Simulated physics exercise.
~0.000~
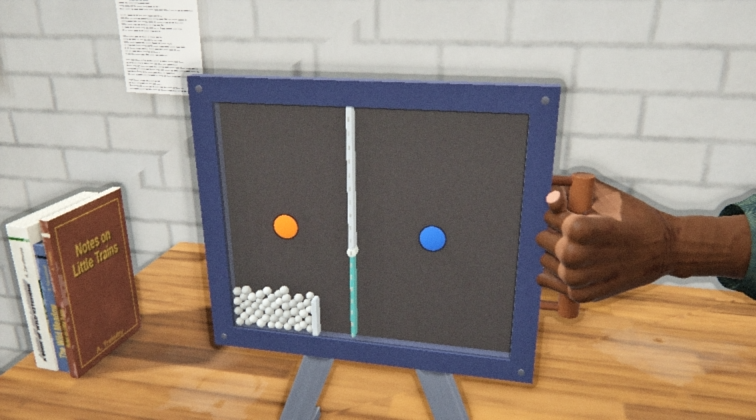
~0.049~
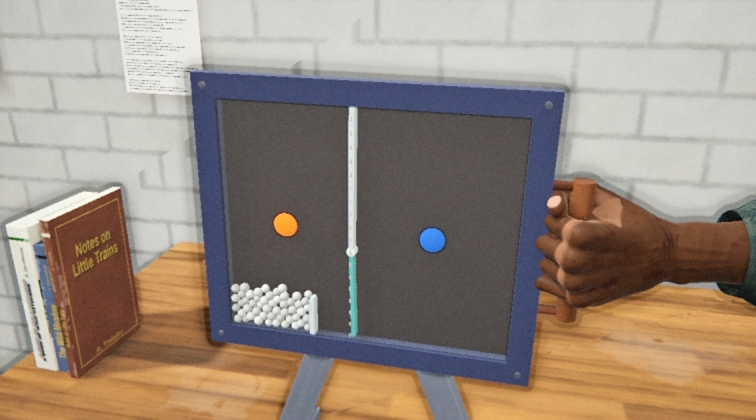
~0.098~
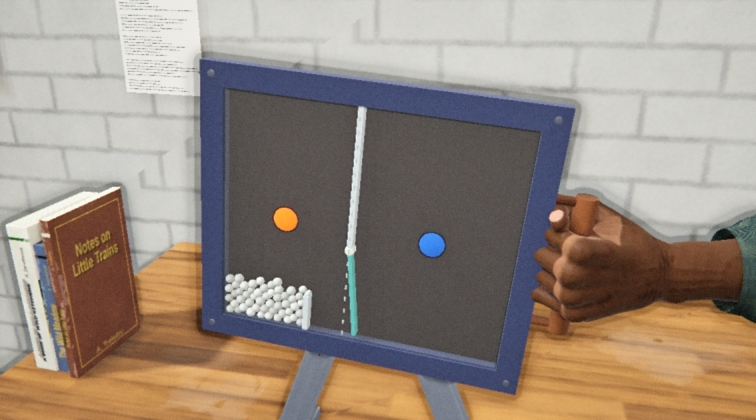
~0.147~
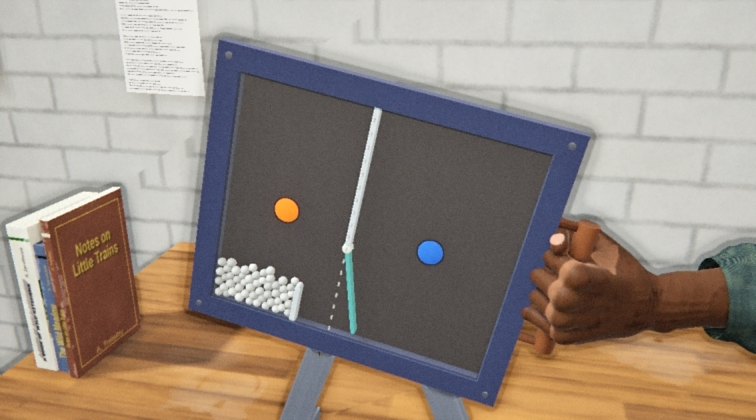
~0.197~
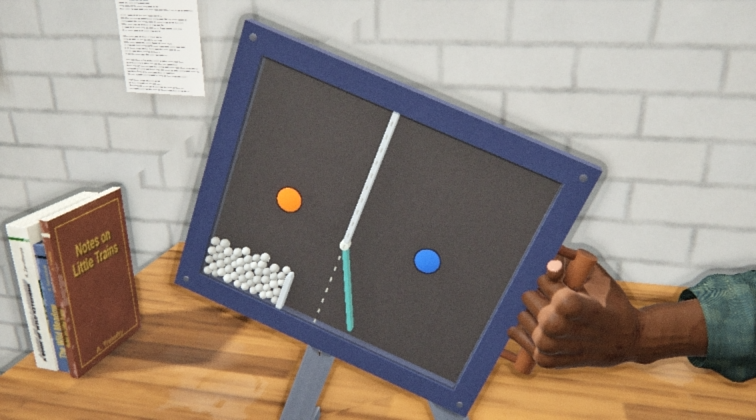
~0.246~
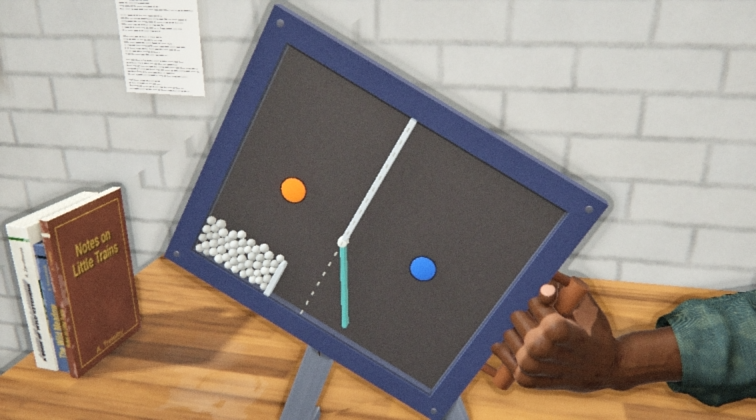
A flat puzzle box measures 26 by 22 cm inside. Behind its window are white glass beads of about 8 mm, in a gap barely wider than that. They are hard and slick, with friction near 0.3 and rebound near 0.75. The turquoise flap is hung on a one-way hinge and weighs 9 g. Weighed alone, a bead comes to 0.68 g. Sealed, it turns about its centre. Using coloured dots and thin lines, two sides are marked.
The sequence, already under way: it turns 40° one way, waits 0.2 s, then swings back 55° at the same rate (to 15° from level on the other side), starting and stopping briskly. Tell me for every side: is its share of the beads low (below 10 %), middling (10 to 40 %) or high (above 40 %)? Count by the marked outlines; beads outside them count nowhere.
Shares: Orange side high, blue side low.
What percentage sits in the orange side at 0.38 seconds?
I'd say close to 100 in a hundred.
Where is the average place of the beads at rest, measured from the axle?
Left: About 6 cm; below: About 11 cm.
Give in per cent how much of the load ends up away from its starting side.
Close to 0 % end up somewhere else.
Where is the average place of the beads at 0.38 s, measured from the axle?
Some 13 cm left and 1 cm below.
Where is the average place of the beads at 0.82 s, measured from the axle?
The middle sits around 11 cm left of it and 7 cm below it.
After 0.38 s, it stands 40° clockwise; the beads' middle is 13 cm left of and 1 cm below the centre; orange 100 %; turquoise flap open 34°.
After 0.82 s, it stands 12° clockwise; the beads' middle is 11 cm left of and 7 cm below the centre; orange 100 %; turquoise flap open 7°.
After 1.06 s, it stands 15° anticlockwise; the beads' middle is 6 cm left of and 11 cm below the centre; orange 100 %; turquoise flap shut.
At rest by 1.7 s, it stands 15° anticlockwise; orange 100 %, blue 0 %; turquoise flap shut.
